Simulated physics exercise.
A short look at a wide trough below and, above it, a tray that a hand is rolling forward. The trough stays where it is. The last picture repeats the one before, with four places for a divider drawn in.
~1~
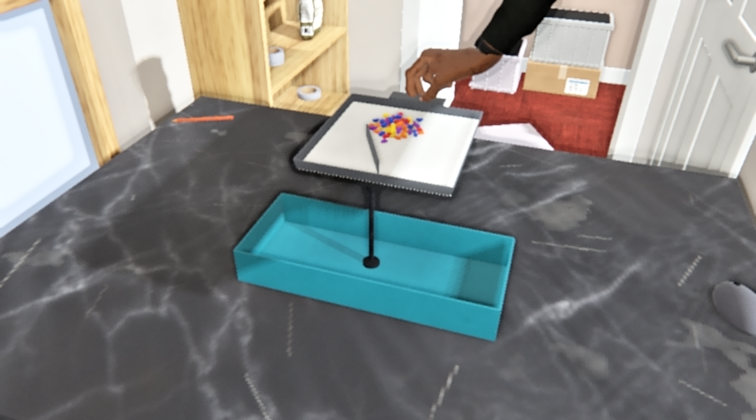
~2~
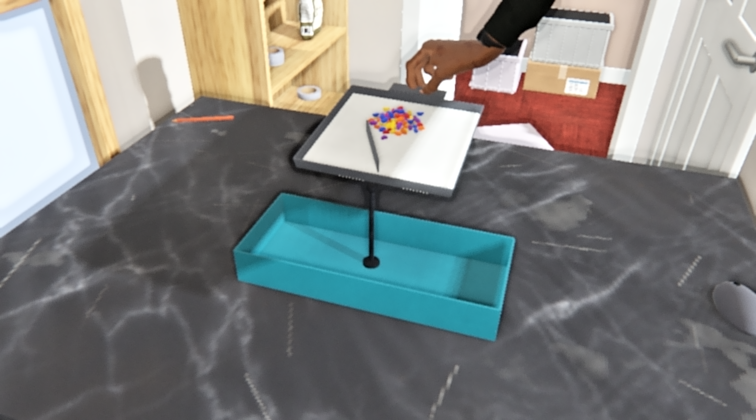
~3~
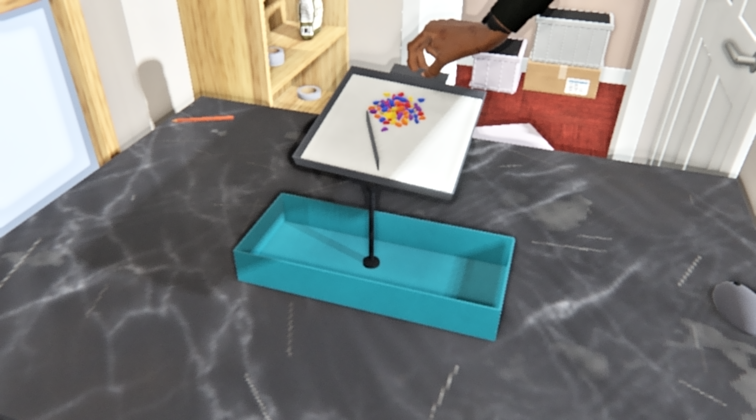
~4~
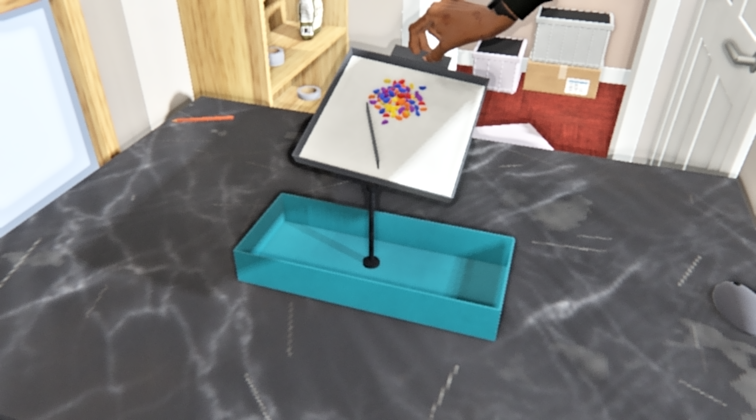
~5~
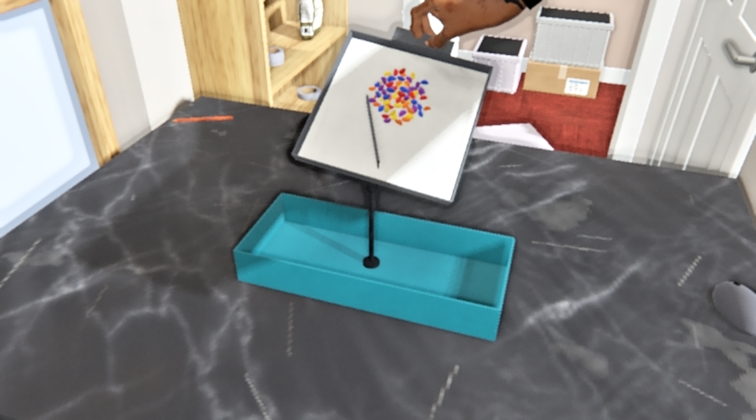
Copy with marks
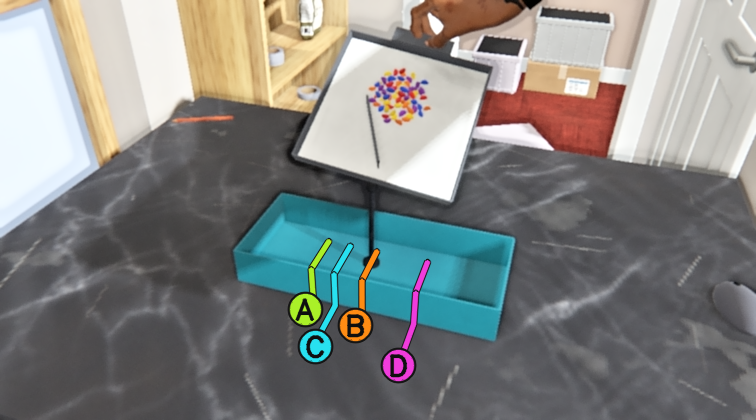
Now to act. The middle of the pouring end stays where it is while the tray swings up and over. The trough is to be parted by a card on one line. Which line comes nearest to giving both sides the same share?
Use line D.
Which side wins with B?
More lands on the right.
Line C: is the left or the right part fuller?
More lands on the right.
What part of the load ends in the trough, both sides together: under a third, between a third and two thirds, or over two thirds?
It is over two thirds.
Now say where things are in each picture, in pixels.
In the first picture, corners of the pouring end at (296, 159) and (451, 186), level; middle of the load at (398, 126), jelly beans.
In the second picture, corners of the pouring end at (296, 158) and (451, 188), barely tipped; fin from (367, 120) to (378, 161).
In the third picture, corners of the pouring end at (296, 156) and (451, 192), a little tipped; front corners of the trough at (234, 251) and (500, 310).
In the fourth picture, corners of the pouring end at (295, 154) and (451, 195), clearly tipped; far corners at (352, 48) and (487, 79).
In the fifth picture, corners of the pouring end at (295, 153) and (450, 199), clearly tipped; the right corner sinks clearly lower.
On the marked copy, line A crosses the front rim at (311, 268); line B crosses the front rim at (362, 279); line C crosses the front rim at (334, 273); line D crosses the front rim at (416, 291).
Choosing A, of what is caught, none on the left of the divider, all on the right.
Choosing B, of what is caught, none on the left of the divider, all on the right.
Choosing C, of what is caught, none on the left of the divider, all on the right.
Choosing D, of what is caught, about half on the left of the divider, about half on the right.
